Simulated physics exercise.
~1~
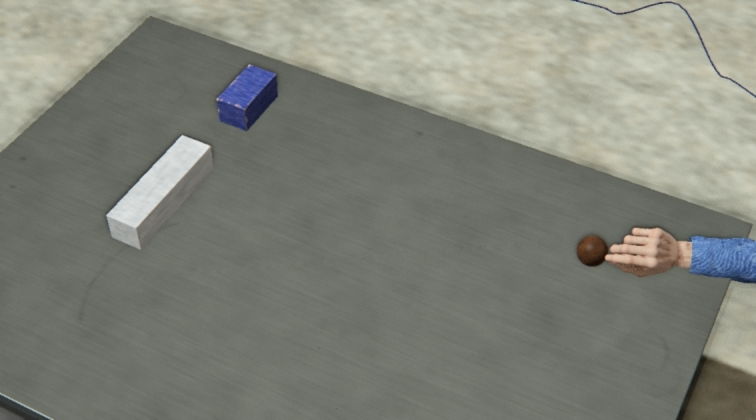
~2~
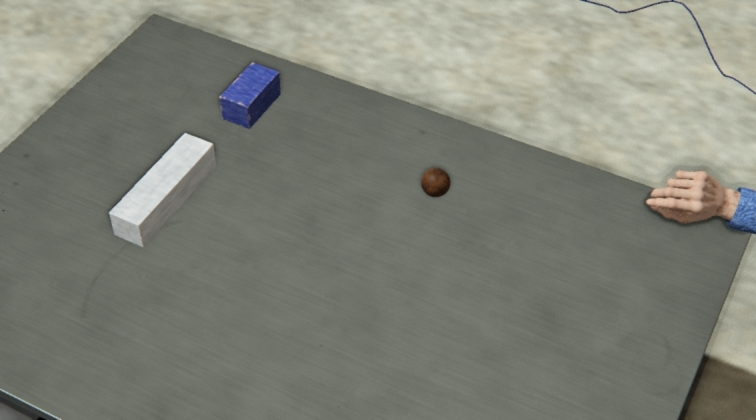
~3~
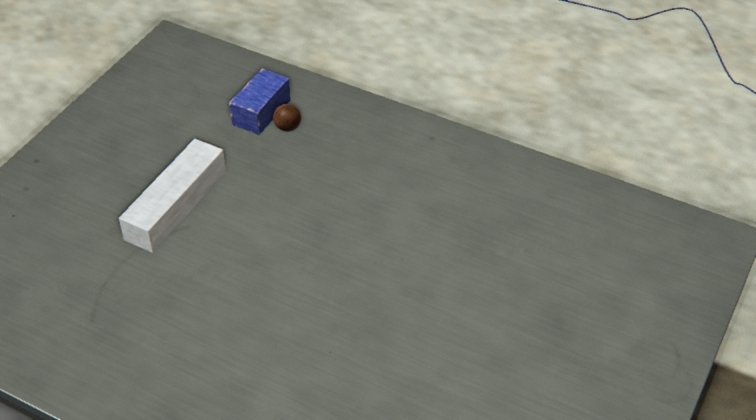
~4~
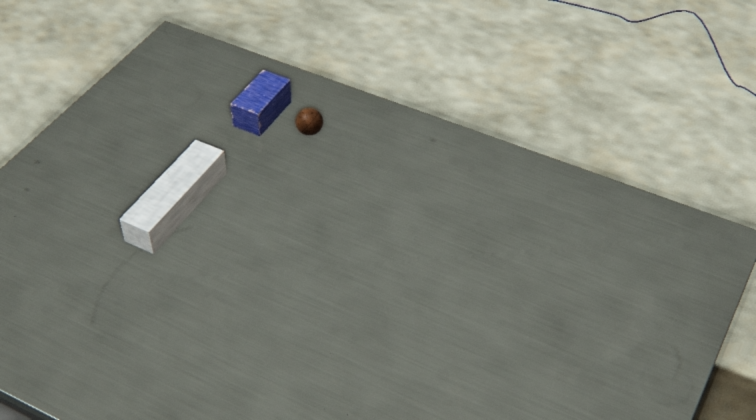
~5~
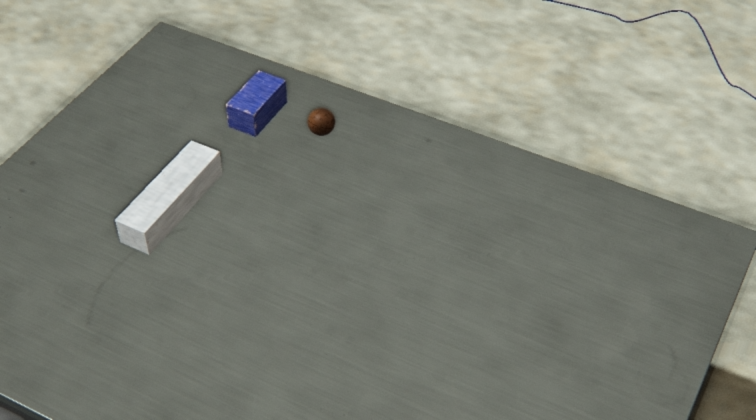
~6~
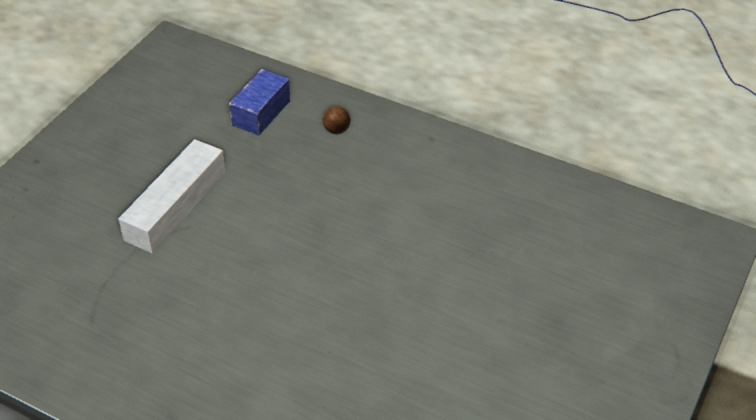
A hand in a blue knitted sleeve reaches in from the right over a dark grey tabletop, seen from above at an angle by a slightly swaying camera, and sends off a small brown ball. On the left stand a long white block and, above it, a shorter blue block, with a gap between them. The ball rolls left and up the table as the hand draws back and leaves. It reaches the blue block and bumps its right side. It rebounds slowly a short way to the right and ends stopped near the blue block, without passing through the gap.
